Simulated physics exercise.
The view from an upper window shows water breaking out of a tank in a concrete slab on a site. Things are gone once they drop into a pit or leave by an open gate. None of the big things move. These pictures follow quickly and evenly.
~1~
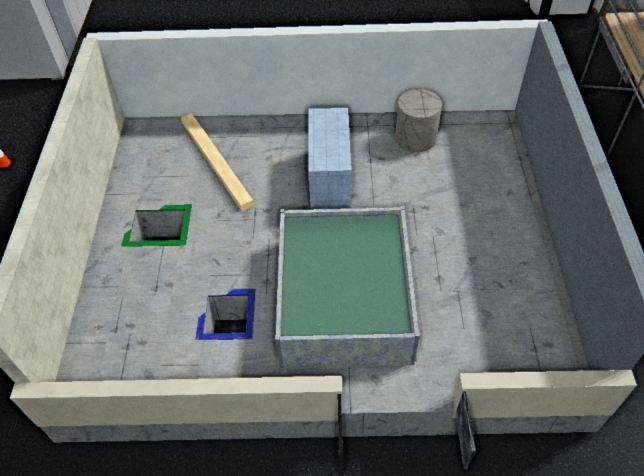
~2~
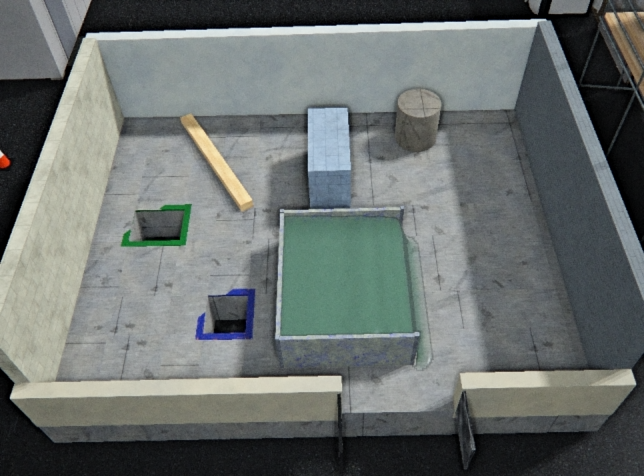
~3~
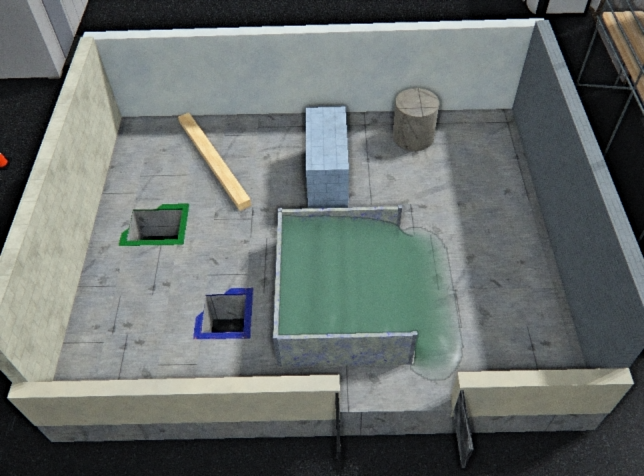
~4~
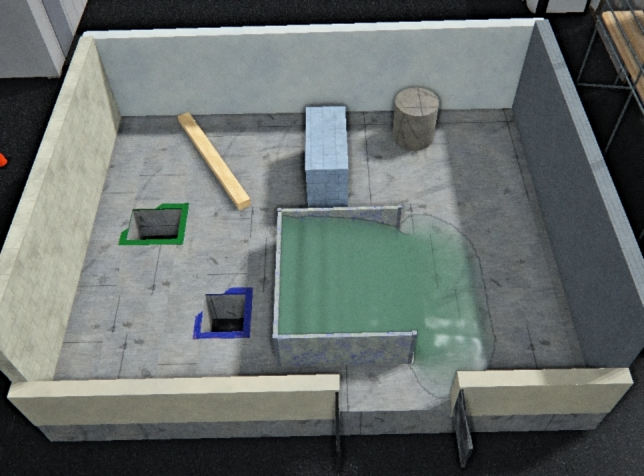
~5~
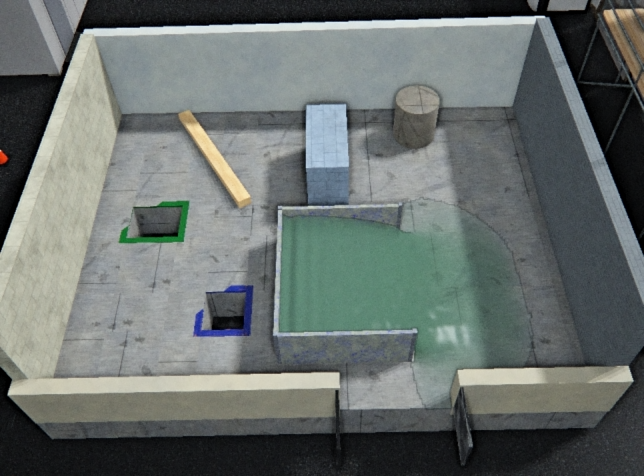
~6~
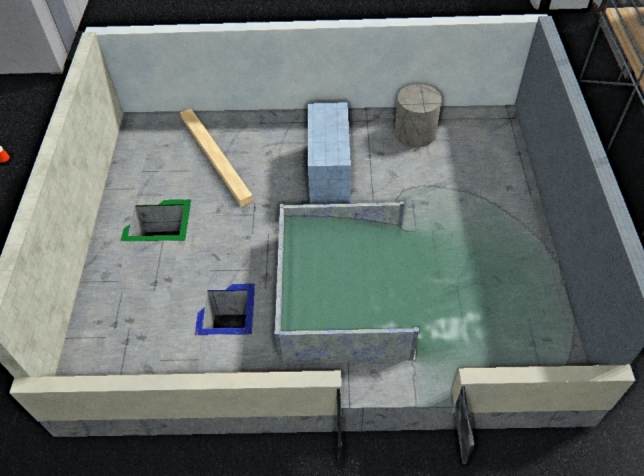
Green water sits still in an open tank on a walled concrete slab, then breaks out through the tank's right side. It pours onto the floor and spreads in a widening, rounded sheet toward the right wall and the front opening, while the plank, blue block and cylinder stay put.
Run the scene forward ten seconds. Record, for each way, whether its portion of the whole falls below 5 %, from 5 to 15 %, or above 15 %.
Recorded: The gate: From 5 to 15 %; the blue pit: Below 5 %; the green pit: Below 5 %.
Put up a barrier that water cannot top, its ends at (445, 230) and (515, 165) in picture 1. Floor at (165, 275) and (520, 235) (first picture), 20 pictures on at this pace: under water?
Spared, then submerged.
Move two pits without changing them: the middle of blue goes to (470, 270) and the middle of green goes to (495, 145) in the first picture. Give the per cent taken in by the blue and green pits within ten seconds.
Blue 45%, green 25%.
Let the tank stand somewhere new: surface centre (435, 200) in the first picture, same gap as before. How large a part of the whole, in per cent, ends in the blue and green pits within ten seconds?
Shares - blue: 8 in a hundred; green: 4 in a hundred.
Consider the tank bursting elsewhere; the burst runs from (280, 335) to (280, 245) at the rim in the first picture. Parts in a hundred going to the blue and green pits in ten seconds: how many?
Blue takes 50 in a hundred, green takes 20 in a hundred.
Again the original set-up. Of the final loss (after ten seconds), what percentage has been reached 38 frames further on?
I'd put it at 65 per cent.
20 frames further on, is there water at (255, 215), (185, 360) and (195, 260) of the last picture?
First spared, then spared, then spared.
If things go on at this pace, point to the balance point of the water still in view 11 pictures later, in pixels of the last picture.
Around pixel (465, 286) of the last picture.
A moment on, water covers 25 % of the floor; the gate 0 %, the blue pit 0 %, the green pit 0 %.
Next, water covers 30 % of the floor; the gate 0 %, the blue pit 0 %, the green pit 0 %.
Then, water covers 40 % of the floor; the gate 2 %, the blue pit 0 %, the green pit 0 %.
Later, water covers 60 % of the floor; the gate 8 %, the blue pit 0 %, the green pit 0 %.
In the end, water covers 80 % of the floor; the gate 11 %, the blue pit 0 %, the green pit 0 %.
